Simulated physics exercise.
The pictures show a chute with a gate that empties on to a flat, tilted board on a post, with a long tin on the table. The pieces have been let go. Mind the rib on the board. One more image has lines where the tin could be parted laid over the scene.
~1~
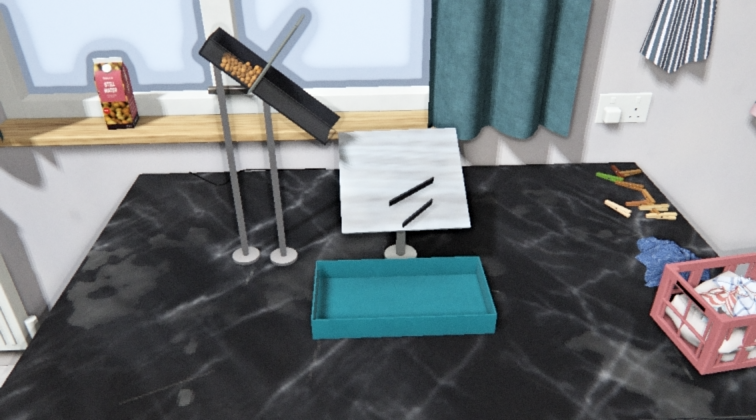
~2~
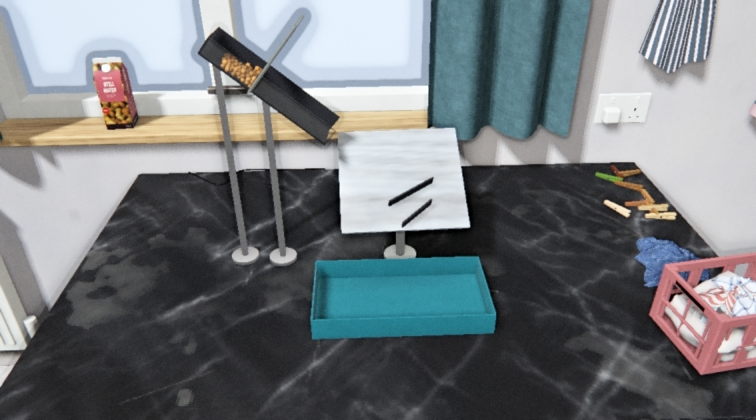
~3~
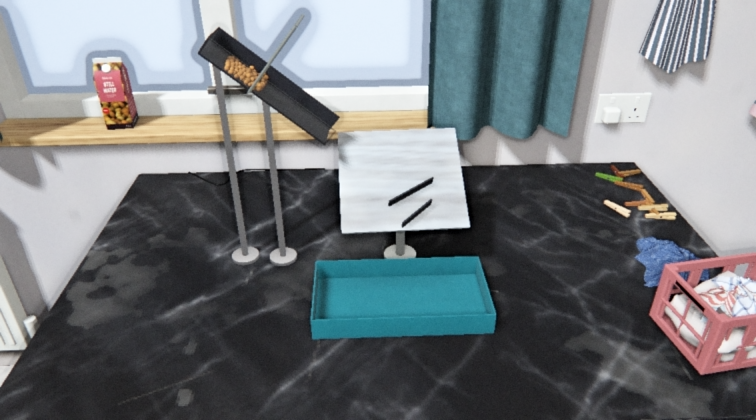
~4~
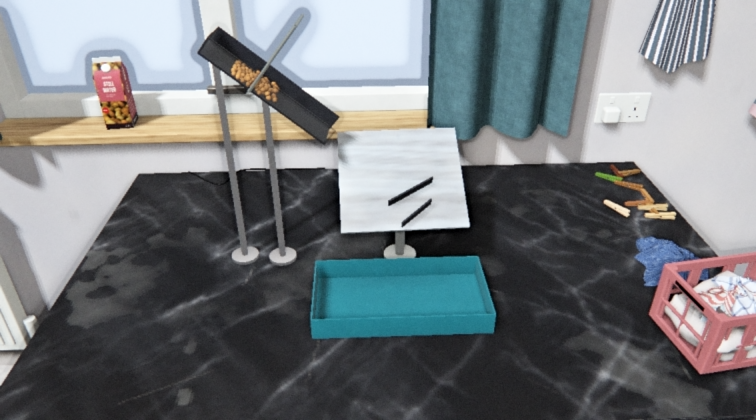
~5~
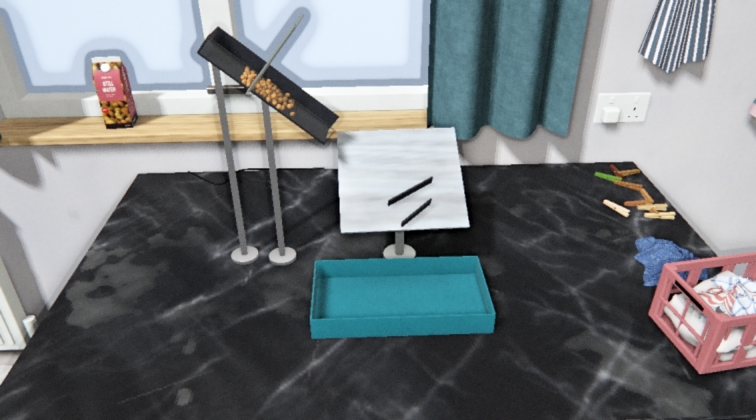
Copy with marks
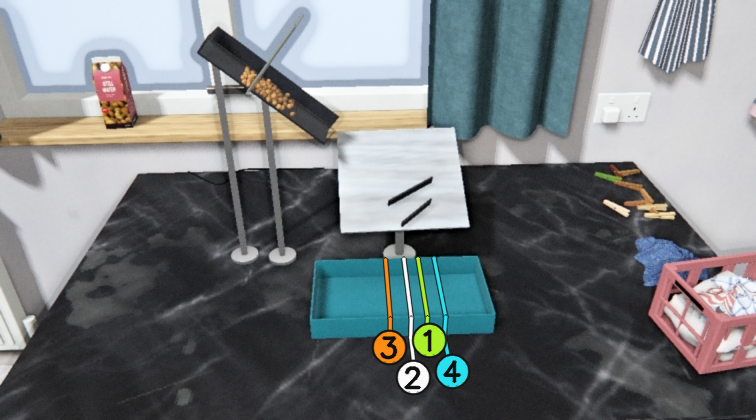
A clump of small, round golden-brown pieces slid down a steep dark chute, slowly at first, passing under its raised gate, while the tilted white board and the teal tin below stayed empty.
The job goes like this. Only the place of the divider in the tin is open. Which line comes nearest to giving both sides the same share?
Line 3.
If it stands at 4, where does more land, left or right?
More lands on the left.
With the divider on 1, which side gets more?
The left side.
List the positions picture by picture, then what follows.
Load behind the gate (247, 72), roasted chickpeas; lip of the chute (328, 138), sloping fairly steeply, in the first frame.
Middle of the board (401, 178), tilted fairly steeply; middle of its low edge (406, 230); of its high edge (397, 130), in the second frame.
Front corners of the tin (311, 320) and (496, 315), empty; front of the load (265, 82), in the third frame.
Middle of the load (259, 82); its front (275, 100), roughly a quarter of the way to the lip; rib from (433, 177) to (389, 201); rib from (432, 199) to (402, 222), in the fourth frame.
Middle of the load (270, 87); its front (293, 114), roughly half of the way to the lip, in the fifth frame.
On the marked copy, line 1 crosses the front rim at (427, 316); line 2 crosses the front rim at (411, 317); line 3 crosses the front rim at (390, 317); line 4 crosses the front rim at (445, 316).
For line 1, of what is caught, almost all on the left of the divider, just a few on the right.
For line 2, of what is caught, the larger part on the left of the divider, about a tenth on the right.
For line 3, of what is caught, roughly two thirds on the left of the divider, roughly a third on the right.
For line 4, of what is caught, every piece on the left of the divider, not one piece on the right.
